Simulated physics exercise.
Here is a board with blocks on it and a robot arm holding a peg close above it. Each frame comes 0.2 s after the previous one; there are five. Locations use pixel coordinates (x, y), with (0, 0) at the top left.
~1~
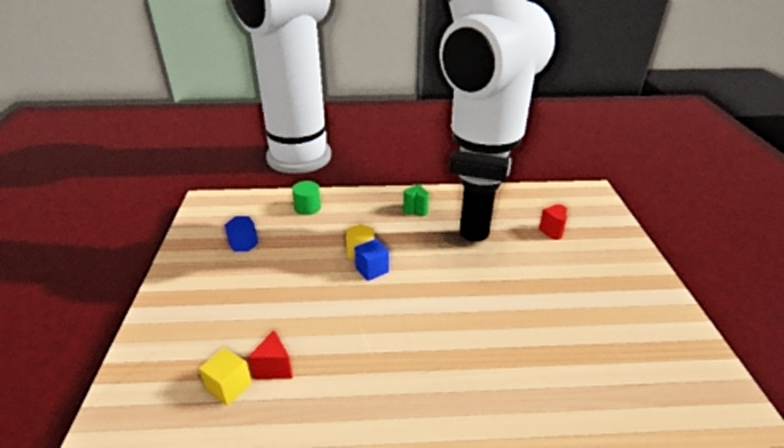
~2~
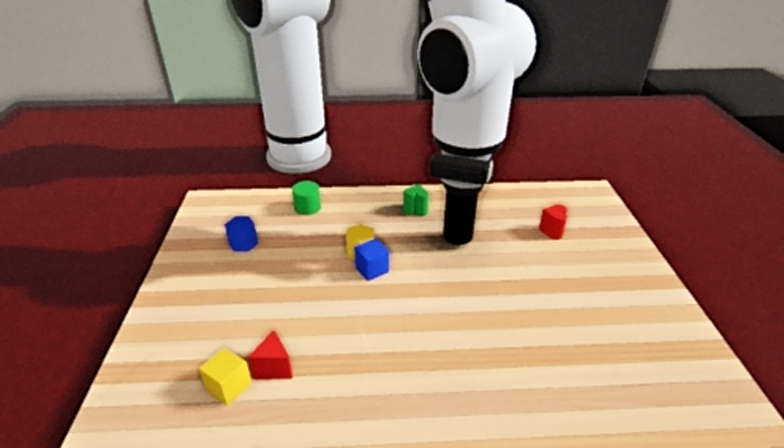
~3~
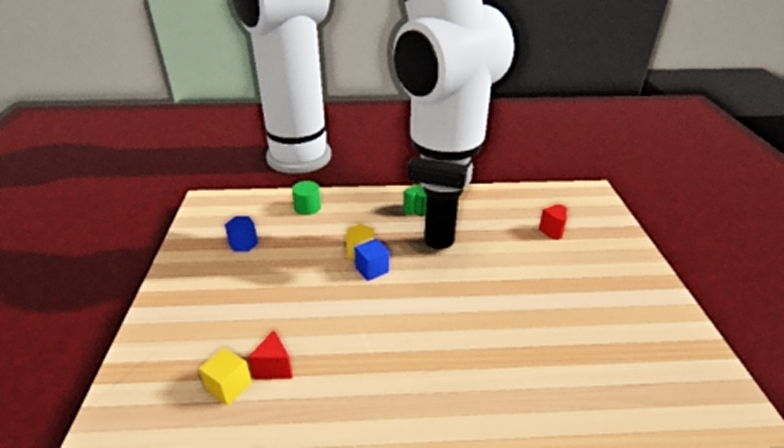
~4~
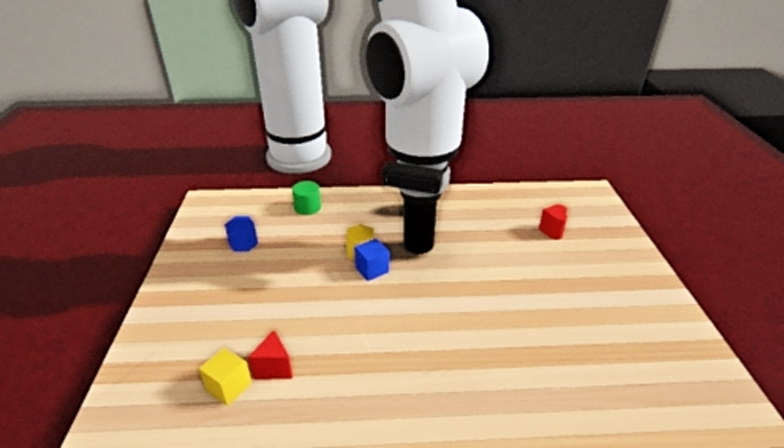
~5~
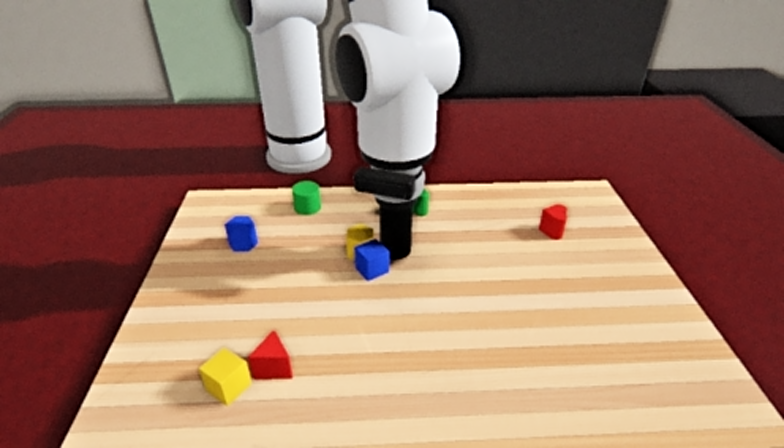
A light wooden board lies on a dark red table, seen from a raised, unmoving view in front, with two white robot arms behind it. Blue, green and red blocks dot its far half around a touching yellow and blue pair, while another yellow block and a red triangle sit near left. The right arm slides its black peg steadily left and slightly nearer, up beside the middle pair, while every block stays still.
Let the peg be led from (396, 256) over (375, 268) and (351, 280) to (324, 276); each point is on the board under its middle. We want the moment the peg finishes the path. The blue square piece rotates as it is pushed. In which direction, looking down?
The twist is anticlockwise.
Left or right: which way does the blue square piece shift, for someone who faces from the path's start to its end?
Left.
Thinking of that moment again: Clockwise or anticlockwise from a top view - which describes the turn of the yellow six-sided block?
Clockwise from above.
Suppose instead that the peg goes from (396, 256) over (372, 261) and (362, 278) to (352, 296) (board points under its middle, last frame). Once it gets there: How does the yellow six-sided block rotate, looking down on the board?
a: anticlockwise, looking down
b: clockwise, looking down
b.
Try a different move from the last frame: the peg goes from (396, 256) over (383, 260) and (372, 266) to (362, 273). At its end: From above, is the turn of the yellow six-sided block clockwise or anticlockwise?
Direction: Clockwise.
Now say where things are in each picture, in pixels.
Tip of the peg (474, 233), middles of tops, yellow six-sided block (360, 232), blue square piece (372, 248), in the first frame.
Peg (458, 236), nothing pushed, in the second frame.
Peg (439, 240), nothing pushed, in the third frame.
Peg (419, 245), nothing pushed, in the fourth frame.
Peg (396, 250), yellow six-sided block (360, 232), blue square piece (372, 248), in the fifth frame.
The first path, step by step. One third of the way, peg (374, 262); yellow six-sided block (354, 233), turned 35° clockwise; blue square piece (351, 261).
Two thirds of the way, peg (350, 273); yellow six-sided block (353, 233), turned 35° clockwise; blue square piece (327, 274), turned 20° anticlockwise.
At the end, peg (323, 270); yellow six-sided block (353, 233), turned 35° clockwise; blue square piece (319, 278), turned 35° anticlockwise.
